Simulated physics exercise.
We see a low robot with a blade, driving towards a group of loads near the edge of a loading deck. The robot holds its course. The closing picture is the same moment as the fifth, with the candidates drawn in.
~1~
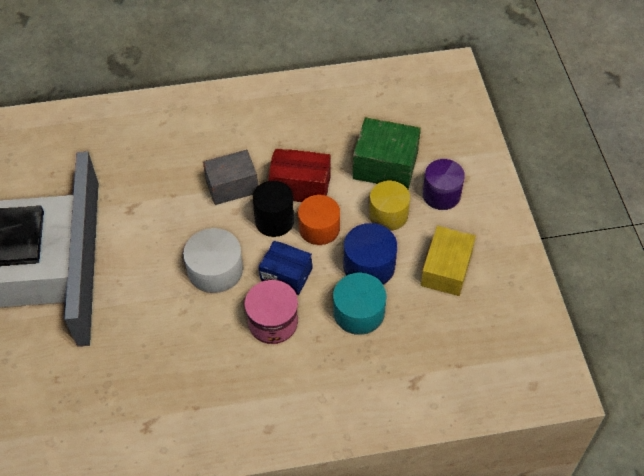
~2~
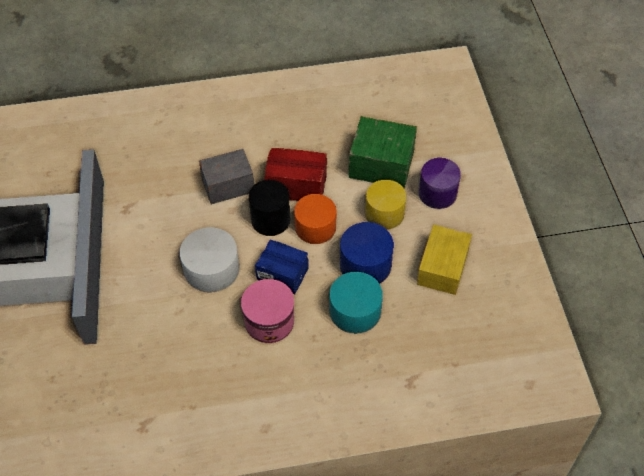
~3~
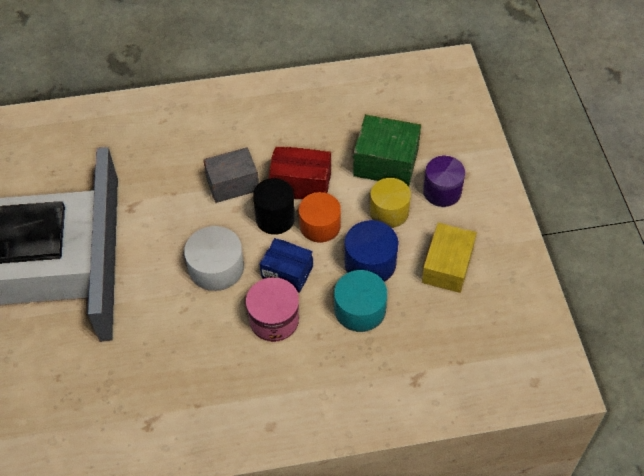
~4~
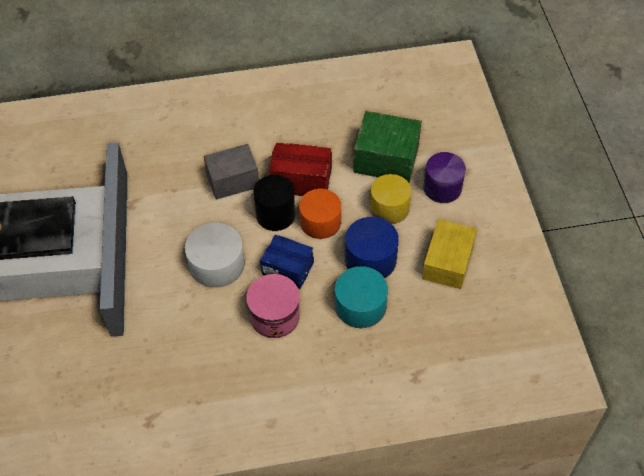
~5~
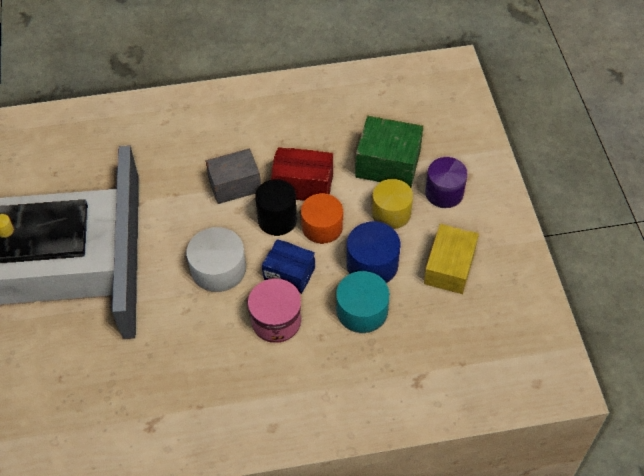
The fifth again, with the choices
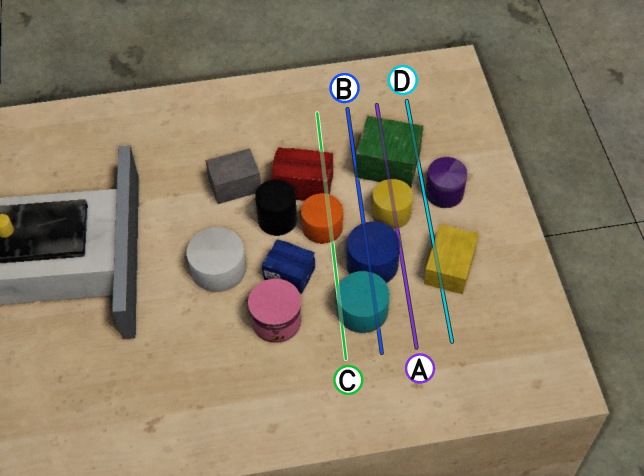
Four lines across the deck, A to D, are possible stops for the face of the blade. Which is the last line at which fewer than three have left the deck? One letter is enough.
No third one falls up to D.
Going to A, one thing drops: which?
It is the green crate.
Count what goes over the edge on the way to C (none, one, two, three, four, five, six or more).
The count is none.
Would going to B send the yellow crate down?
No.
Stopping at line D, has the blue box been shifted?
Yes.
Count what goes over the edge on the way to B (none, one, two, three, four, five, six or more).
In all, none.
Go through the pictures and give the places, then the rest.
The first frame shows purple canister (443, 185); pink pail (272, 313); turquoise canister (359, 304).
The second frame shows robot (8, 234); yellow crate (444, 259).
The third frame shows robot (23, 231); green crate (387, 150).
The fourth frame shows robot (34, 227); red parcel (301, 171).
The fifth frame shows robot (46, 229); grey crate (234, 176); yellow canister (392, 204); blue canister (373, 254).
On the marked copy, A at (395, 216); B at (363, 221); C at (330, 226); D at (428, 211).
Following D. Soon after the start, robot (159, 213); grey crate (263, 175); red parcel (315, 173).
Later, robot (269, 197); green crate (469, 140); purple canister (466, 179).
In the end, robot (353, 185); green crate over the edge; purple canister (519, 179); one fallen.
As for the rest, A is within the limit but short; B is within the limit but short; C is within the limit but short.
